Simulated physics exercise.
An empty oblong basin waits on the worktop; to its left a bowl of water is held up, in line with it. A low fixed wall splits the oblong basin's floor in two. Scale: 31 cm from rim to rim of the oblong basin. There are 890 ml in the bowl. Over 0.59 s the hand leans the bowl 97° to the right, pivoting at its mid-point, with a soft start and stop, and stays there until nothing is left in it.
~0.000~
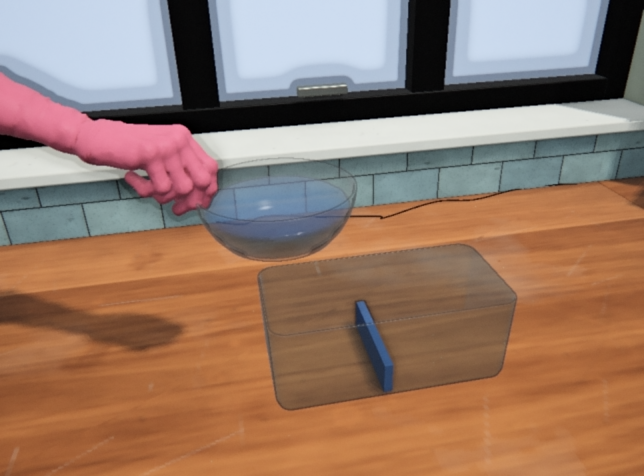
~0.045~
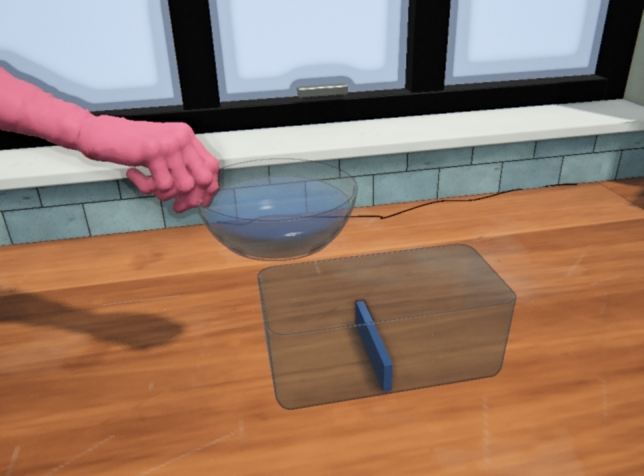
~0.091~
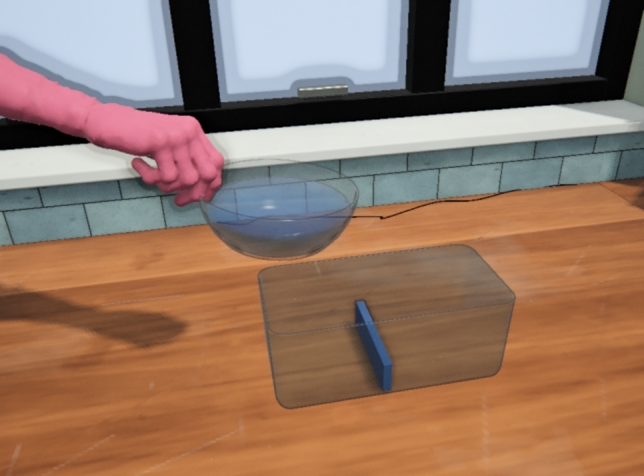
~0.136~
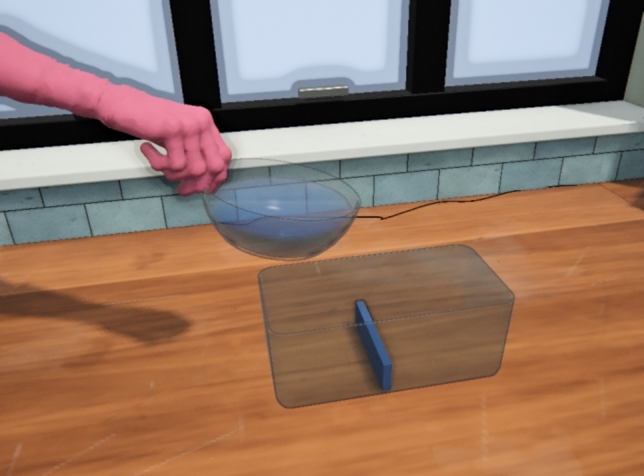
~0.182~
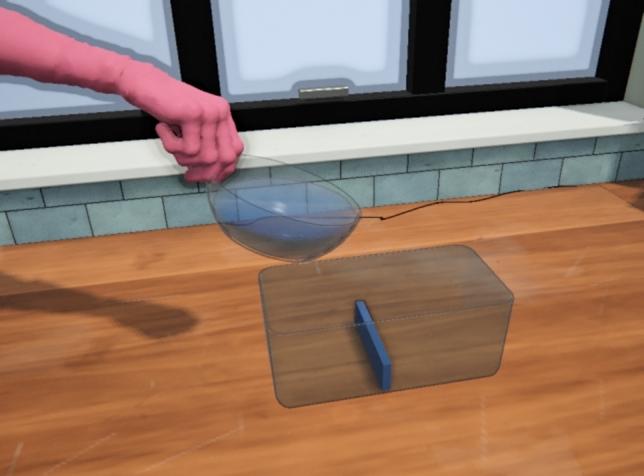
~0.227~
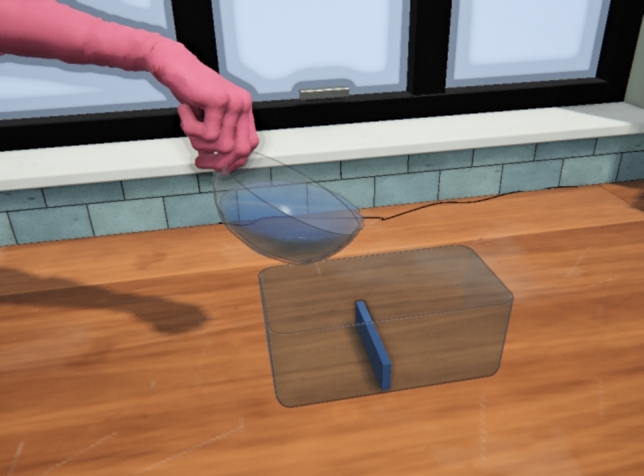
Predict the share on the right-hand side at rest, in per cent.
Roughly 53 per cent is past the wall.
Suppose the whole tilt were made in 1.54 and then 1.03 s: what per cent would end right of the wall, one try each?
In turn about 80 and 70 per cent.
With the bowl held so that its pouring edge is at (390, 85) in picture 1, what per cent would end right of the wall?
Then about 70 per cent.
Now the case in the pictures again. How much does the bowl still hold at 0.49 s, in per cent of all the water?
Some 12 per cent.
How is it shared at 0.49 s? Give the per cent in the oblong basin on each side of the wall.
Left about 12, right about 48.
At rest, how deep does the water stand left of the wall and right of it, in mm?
Left about 20 mm, right about 20 mm.
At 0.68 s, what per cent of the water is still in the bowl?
About 0 per cent.
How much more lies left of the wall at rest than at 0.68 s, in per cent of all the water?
Some 12 per cent.
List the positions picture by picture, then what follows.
In the first frame, it leans 0°; its right rim is at (354, 180); the water meets the walls at (202, 208) and (348, 192); the oblong basin's rim runs from (263, 301) to (493, 271); the wall's top is at (373, 332).
In the second frame, it leans 1°; its right rim is at (354, 182); the water meets the walls at (202, 207) and (348, 193).
In the third frame, it leans 6°; its right rim is at (355, 187); the water meets the walls at (204, 204) and (349, 196).
In the fourth frame, it leans 12°; its right rim is at (357, 196); the water meets the walls at (206, 201) and (351, 199).
In the fifth frame, it leans 21°; its right rim is at (358, 207); the water meets the walls at (212, 200) and (354, 203).
In the sixth frame, it leans 31°; its right rim is at (356, 221); the water meets the walls at (219, 201) and (347, 207); 3 per cent is over the edge.
After 0.49 s the tilt is 90° and 12 per cent is still to pour, 11 is left of the wall and 48 right of it.
After 0.68 s the tilt is 97° and 0 per cent is still to pour, 33 is left of the wall and 54 right of it.
After 0.87 s the tilt is 97° and 1 per cent is still to pour, 40 is left of the wall and 56 right of it.
After 1.09 s the tilt is 97° and 0 per cent is still to pour, 44 is left of the wall and 53 right of it.
In the end 45 per cent lies left of the wall, 53 right of it and 2 outside.
